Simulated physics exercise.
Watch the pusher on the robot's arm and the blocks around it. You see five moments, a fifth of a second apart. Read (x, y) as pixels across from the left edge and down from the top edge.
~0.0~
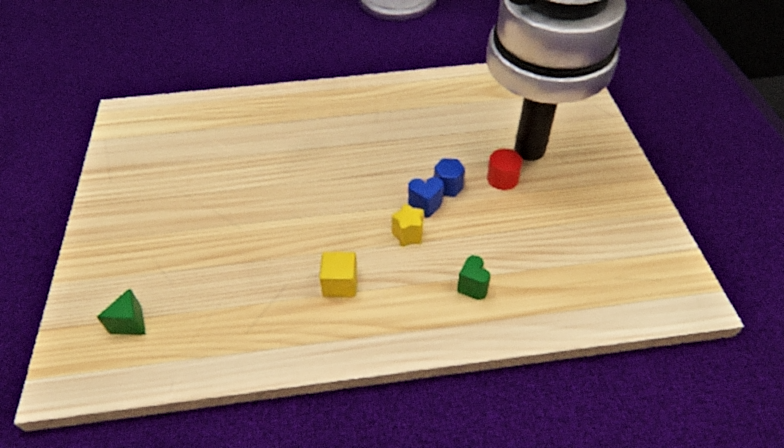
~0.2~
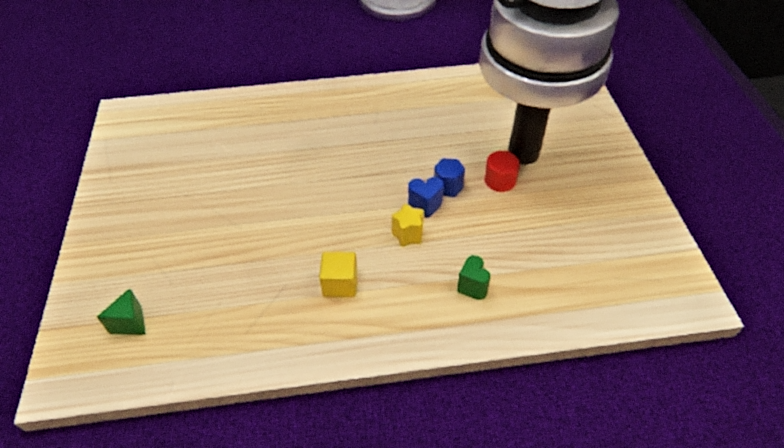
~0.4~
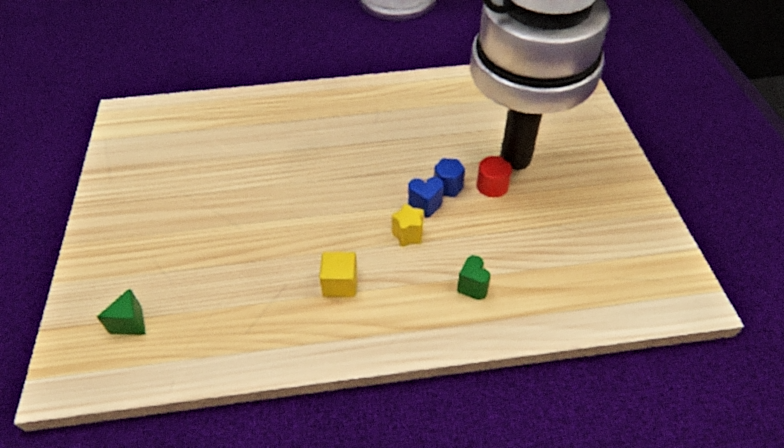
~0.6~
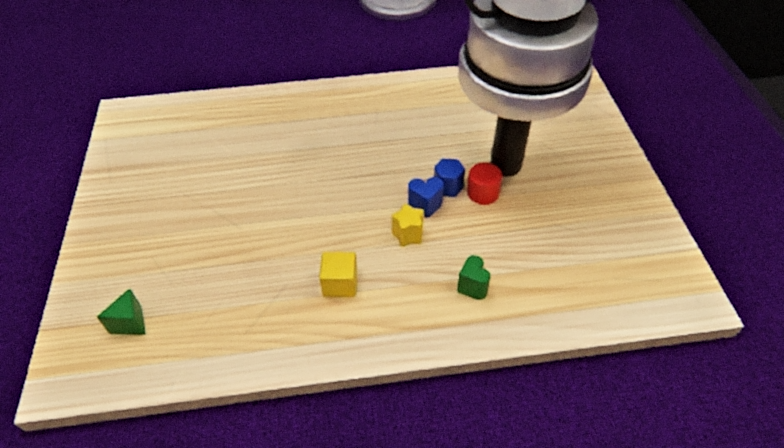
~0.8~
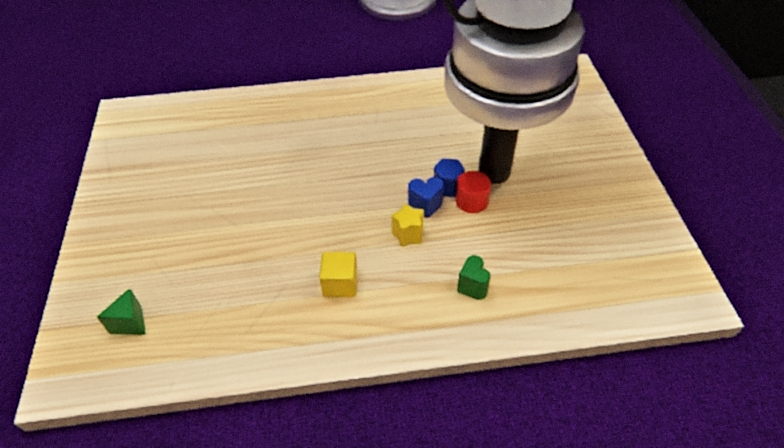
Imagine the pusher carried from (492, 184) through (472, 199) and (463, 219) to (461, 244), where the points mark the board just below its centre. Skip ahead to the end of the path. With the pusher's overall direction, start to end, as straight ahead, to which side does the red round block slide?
Shifted right.
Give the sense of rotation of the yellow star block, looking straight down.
It spins clockwise.
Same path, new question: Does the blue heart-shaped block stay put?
Final answer: Yes.
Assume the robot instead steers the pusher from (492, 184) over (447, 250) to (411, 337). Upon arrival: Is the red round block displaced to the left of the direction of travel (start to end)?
No.
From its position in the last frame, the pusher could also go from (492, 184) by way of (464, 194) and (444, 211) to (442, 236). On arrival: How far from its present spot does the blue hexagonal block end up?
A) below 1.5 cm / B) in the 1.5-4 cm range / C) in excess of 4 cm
Correct choice: B.
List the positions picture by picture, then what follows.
Lower end of the pusher at (529, 151), tops of blocks, yellow star block at (409, 216), blue heart-shaped block at (426, 186), blue hexagonal block at (450, 167), red round block at (506, 159), in the first picture.
Pusher at (523, 155), red round block at (504, 161), in the second picture.
Pusher at (515, 160), red round block at (496, 166), in the third picture.
Pusher at (506, 166), red round block at (486, 173), in the fourth picture.
Pusher at (494, 174), yellow star block at (409, 216), blue heart-shaped block at (426, 186), blue hexagonal block at (449, 167), red round block at (474, 182), in the fifth picture.
On the path given first. Halfway along, pusher at (466, 199); blue hexagonal block at (445, 168), turned 20° clockwise; red round block at (445, 208).
At the end, pusher at (463, 234); yellow star block at (403, 219), turned 25° clockwise; blue heart-shaped block not moved; blue hexagonal block at (445, 168), turned 20° clockwise; red round block at (430, 234).
